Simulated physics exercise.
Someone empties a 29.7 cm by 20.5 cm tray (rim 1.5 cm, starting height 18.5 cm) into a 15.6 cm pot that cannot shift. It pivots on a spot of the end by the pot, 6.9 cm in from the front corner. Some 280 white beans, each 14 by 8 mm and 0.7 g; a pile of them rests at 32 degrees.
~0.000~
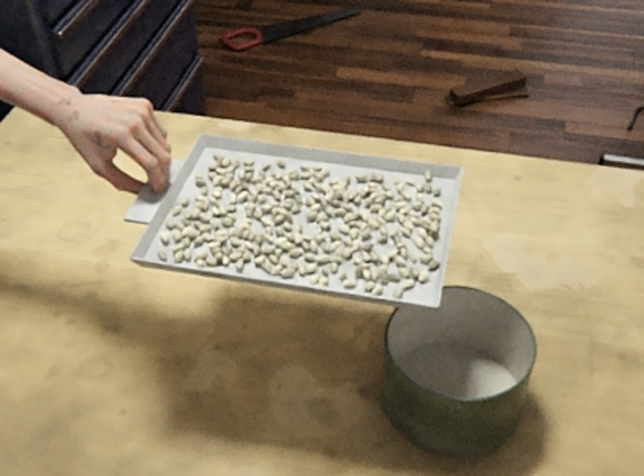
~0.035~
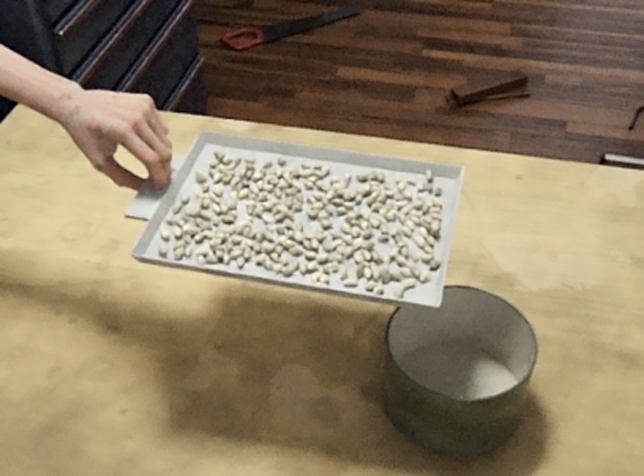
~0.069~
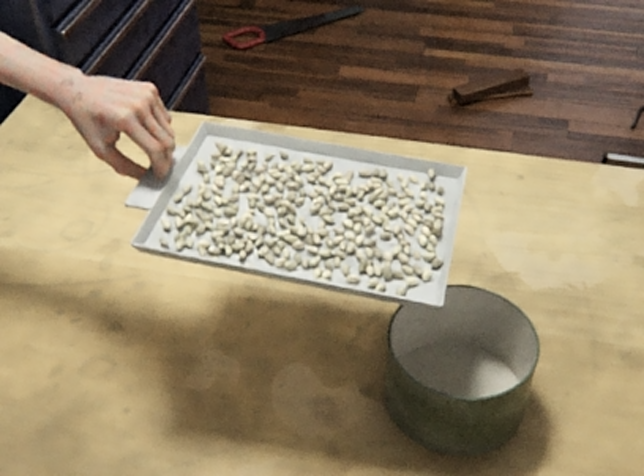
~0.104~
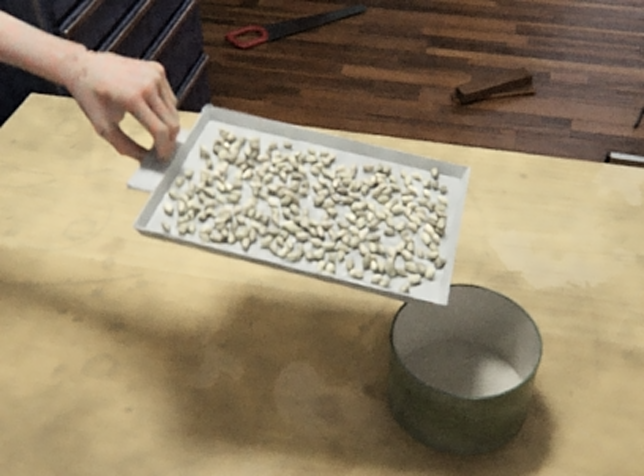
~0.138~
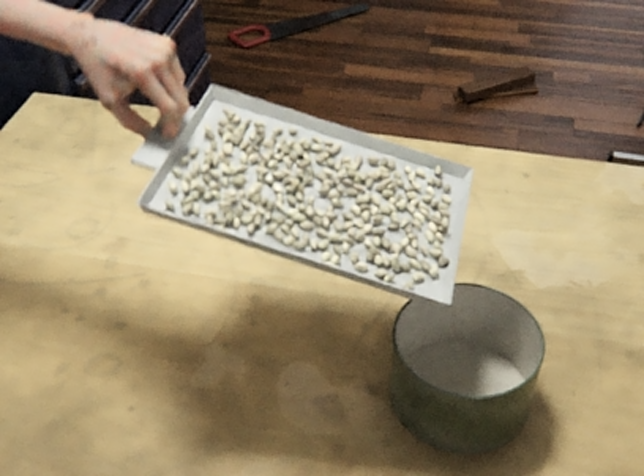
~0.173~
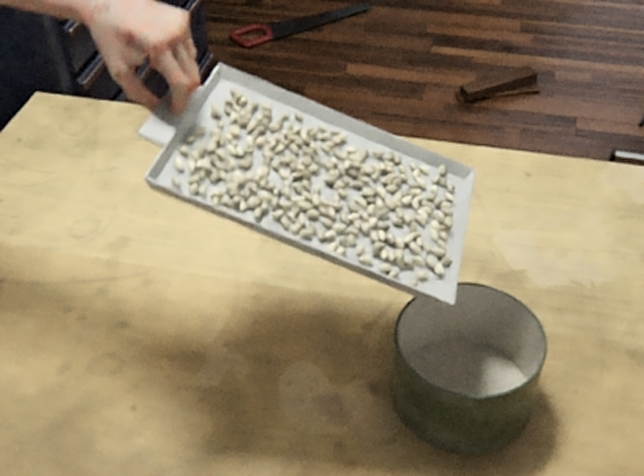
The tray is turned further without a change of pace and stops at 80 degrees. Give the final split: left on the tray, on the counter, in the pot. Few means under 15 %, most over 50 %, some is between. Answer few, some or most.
Tray: Few, counter: Most, pot: Some.
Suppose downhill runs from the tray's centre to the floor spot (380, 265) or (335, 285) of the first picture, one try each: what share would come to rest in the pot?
About 75 and 40 per cent.
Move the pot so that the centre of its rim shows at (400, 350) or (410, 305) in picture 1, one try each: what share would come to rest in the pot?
Some 5 and 10 per cent.
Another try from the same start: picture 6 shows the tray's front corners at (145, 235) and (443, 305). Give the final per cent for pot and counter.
Pot 65, counter 35.
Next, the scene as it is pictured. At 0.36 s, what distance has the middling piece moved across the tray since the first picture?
About 2 cm.
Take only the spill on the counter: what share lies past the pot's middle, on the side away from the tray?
Roughly 90 per cent.
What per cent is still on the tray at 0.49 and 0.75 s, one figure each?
About 95, 5.
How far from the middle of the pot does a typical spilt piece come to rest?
Roughly 20 cm.
After 0.36 s, tilt 50 degrees; the tray holds 100 %, the pot 0 %.
After 0.49 s, tilt 72 degrees; the tray holds 95 %, the pot 0 %.
After 0.75 s, tilt 80 degrees; the tray holds 5 %, the pot 30 %.
By 2.3 s all is still; tray 0 %, counter 65 %, pot 35 %.
